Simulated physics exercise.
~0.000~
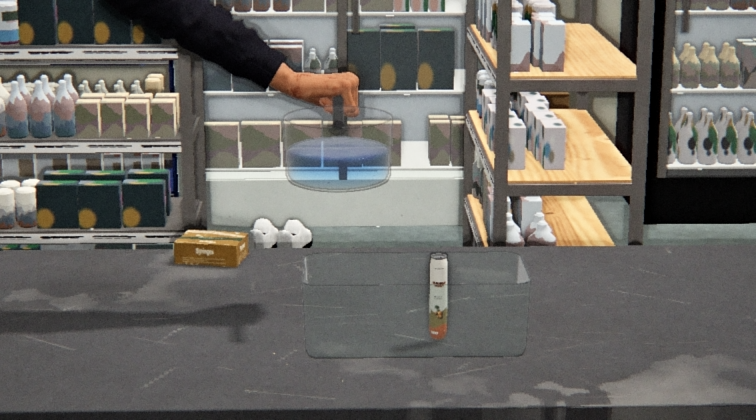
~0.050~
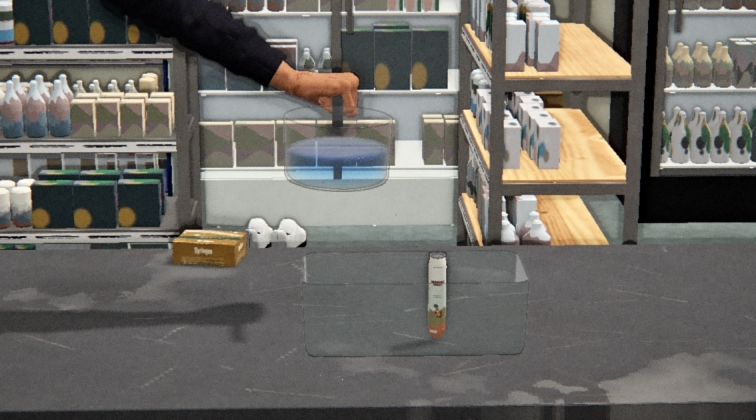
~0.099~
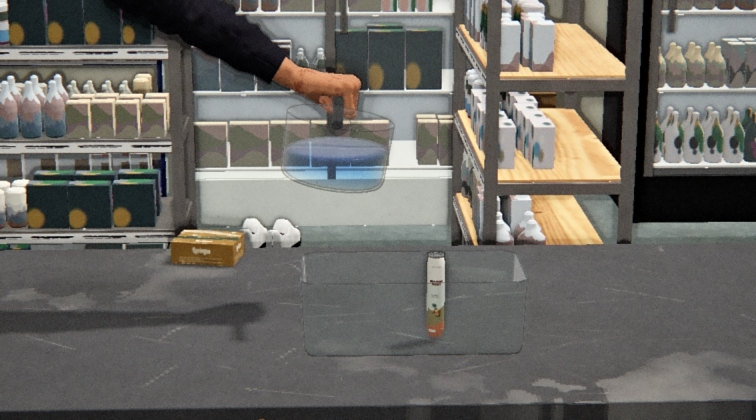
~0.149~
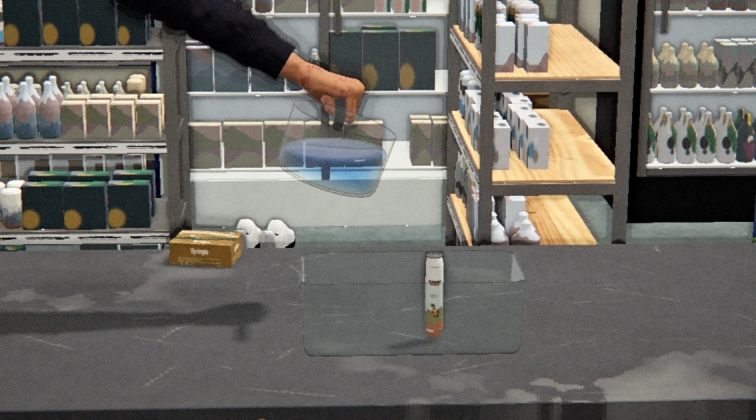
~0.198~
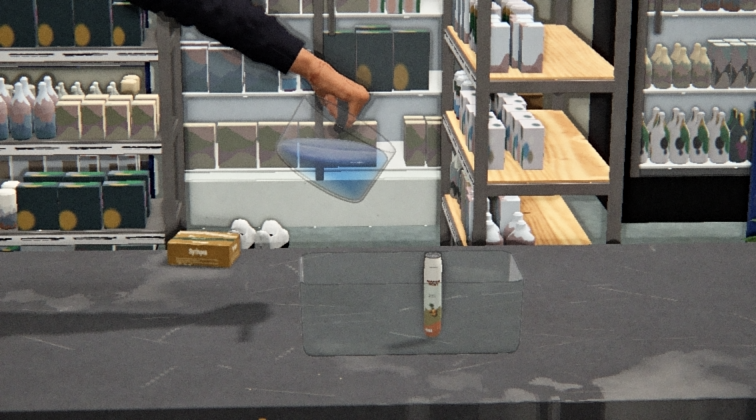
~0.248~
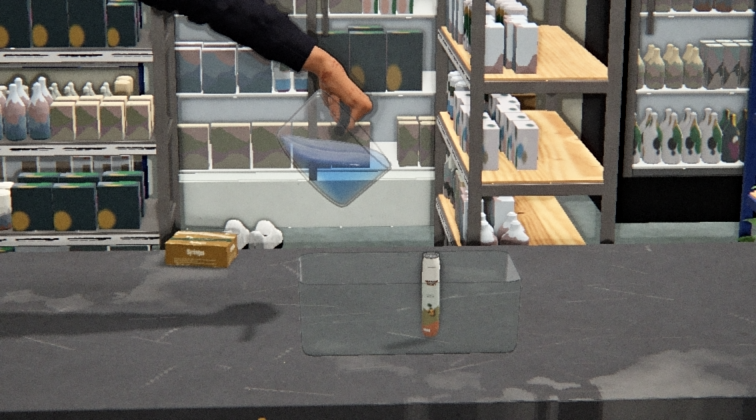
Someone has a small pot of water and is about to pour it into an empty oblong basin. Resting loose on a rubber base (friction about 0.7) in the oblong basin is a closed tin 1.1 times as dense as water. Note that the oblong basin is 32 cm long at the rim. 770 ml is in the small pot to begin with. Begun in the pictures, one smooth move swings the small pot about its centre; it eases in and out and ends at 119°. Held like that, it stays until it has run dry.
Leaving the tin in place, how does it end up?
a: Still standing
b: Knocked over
Knocked over.
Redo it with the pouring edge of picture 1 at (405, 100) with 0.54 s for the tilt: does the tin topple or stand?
Result: Tin tipped over.
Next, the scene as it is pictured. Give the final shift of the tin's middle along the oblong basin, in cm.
All told, the tin's centre has moved close to 3.0 cm.
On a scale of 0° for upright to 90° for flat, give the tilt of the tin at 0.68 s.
The tilt is near 20°.
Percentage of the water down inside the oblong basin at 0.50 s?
Near 26 in a hundred.
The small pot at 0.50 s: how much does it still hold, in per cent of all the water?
Close to 22 in a hundred.
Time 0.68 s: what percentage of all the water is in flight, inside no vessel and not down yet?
About 10 per cent.
By 0.50 s the tilt is 114° and 21 per cent is still to pour; the tin stands where it began.
By 0.68 s the tilt is 119° and 3 per cent is still to pour; the tin leans 21°.
By 0.86 s the tilt is 119° and 0 per cent is still to pour; the tin leans 60°.
By 1.07 s the tilt is 119° and 0 per cent is still to pour; the tin lies on its side.
At rest the tin lies on its side.
